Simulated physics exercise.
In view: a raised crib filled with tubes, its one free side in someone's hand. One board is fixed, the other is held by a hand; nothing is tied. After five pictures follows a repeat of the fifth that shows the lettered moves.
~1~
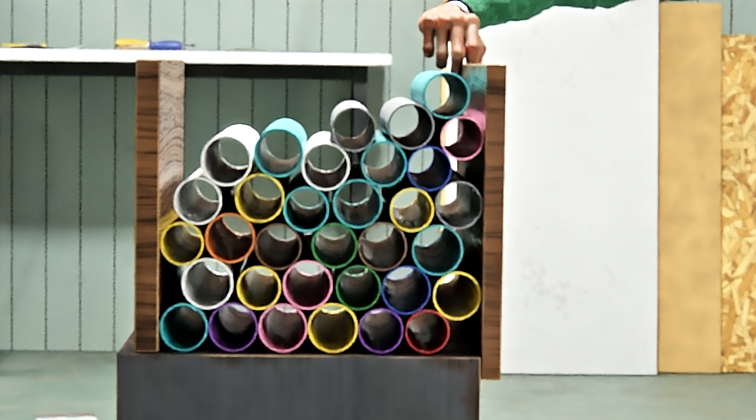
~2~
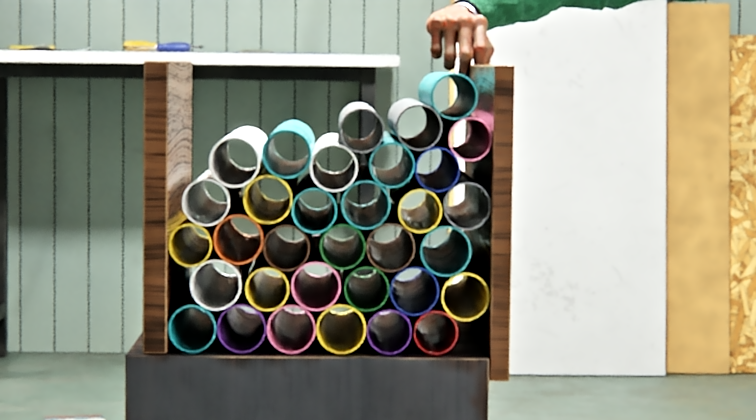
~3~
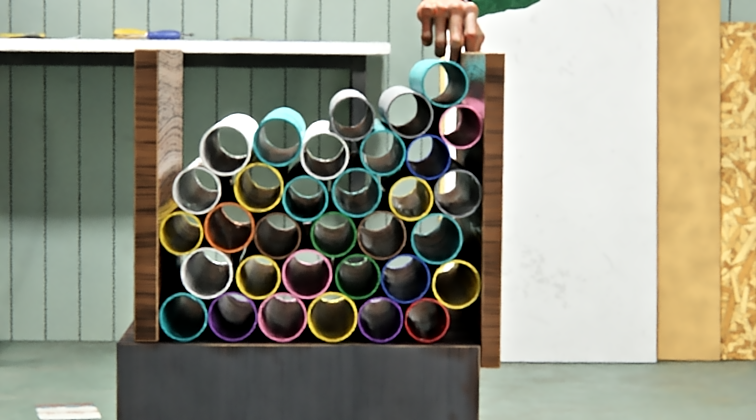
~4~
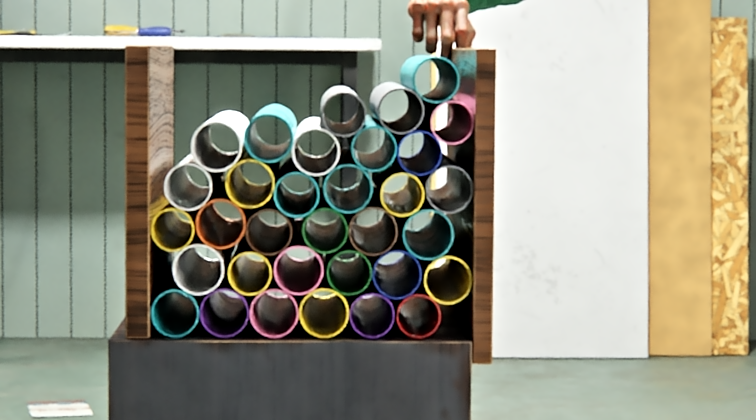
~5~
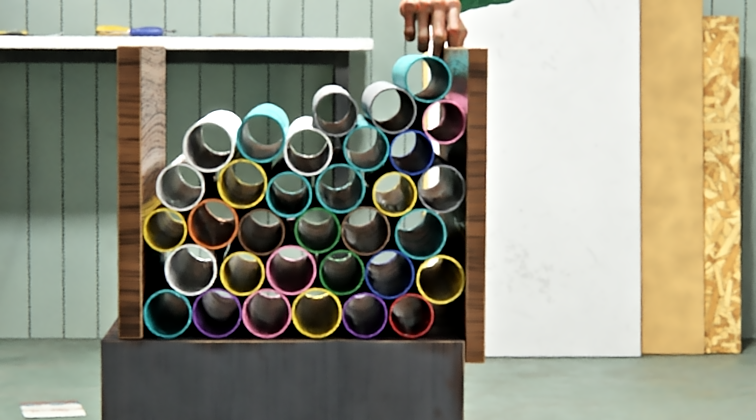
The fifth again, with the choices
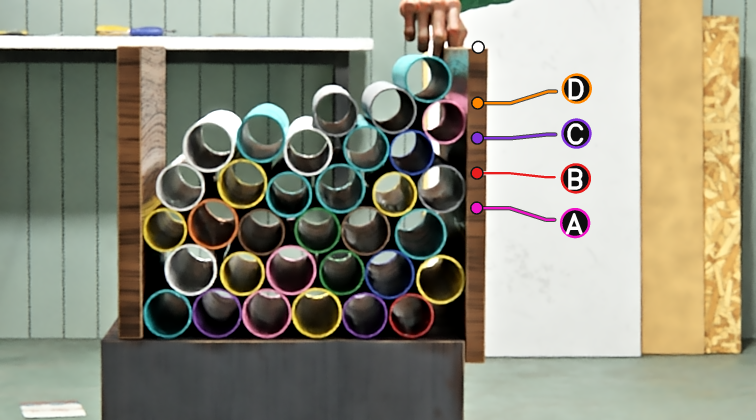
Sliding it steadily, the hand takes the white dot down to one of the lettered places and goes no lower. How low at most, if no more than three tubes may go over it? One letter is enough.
It can be let down to A.
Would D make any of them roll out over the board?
No, at D.
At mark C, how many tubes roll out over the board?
The count is none.
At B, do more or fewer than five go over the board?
At B, fewer than five.
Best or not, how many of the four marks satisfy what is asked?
The number is four.
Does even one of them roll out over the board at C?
At C: No.
On the copy, A at (477, 208); B at (477, 173); C at (477, 138); D at (478, 103); the white dot at (478, 47).
On A. First, top of the board (467, 121).
Then, top of the board (466, 205).
Finally, top of the board (466, 207), two out over the board.
By contrast, B two out over the board; C none out over the board; D none out over the board.
